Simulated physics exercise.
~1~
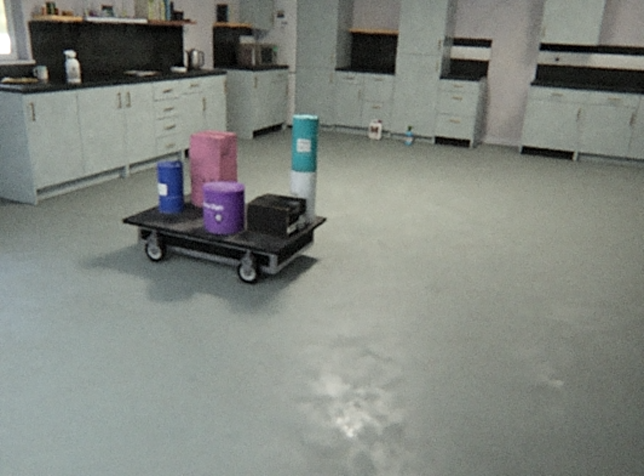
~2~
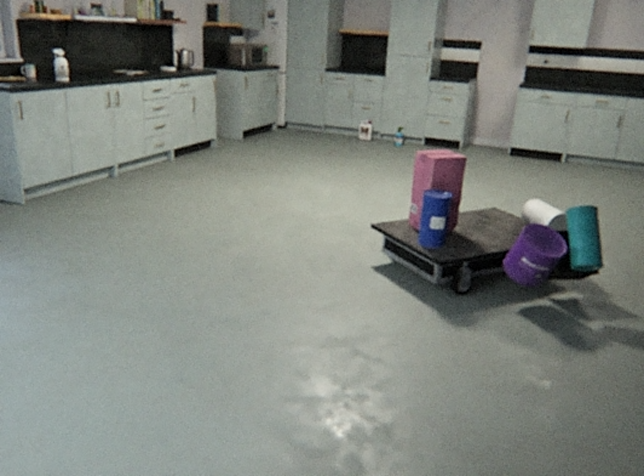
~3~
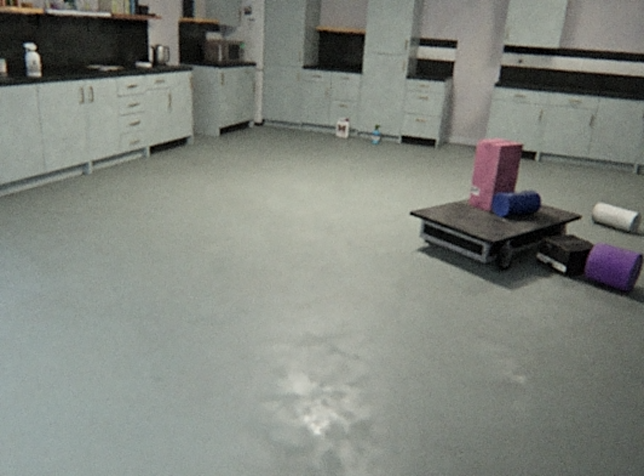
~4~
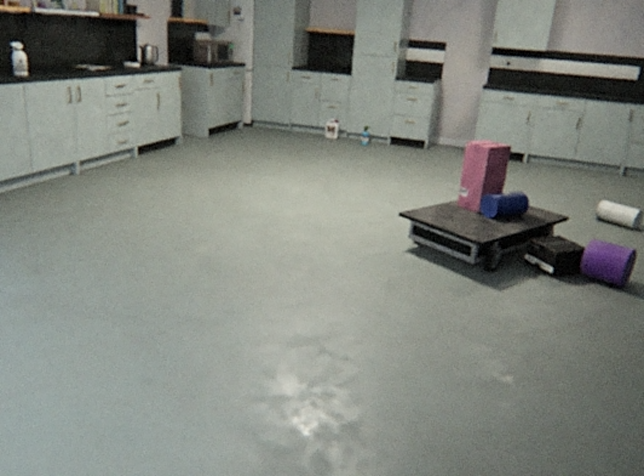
A low black flat cart on small wheels stands on a grey-green floor in a kitchen with pale cabinets, seen from slightly above. It carries a blue canister at left, a tall pink box behind, a purple pail in front, and a black parcel and a turquoise canister atop a white one at right. The cart moves right and turns, and the parcel, pail and turquoise canister go over its edge while the white canister tips. The white canister drops off too, and the blue one topples. The cart stops with the pink box upright beside the fallen blue canister, the parcel, pail and white canister on the floor at right.
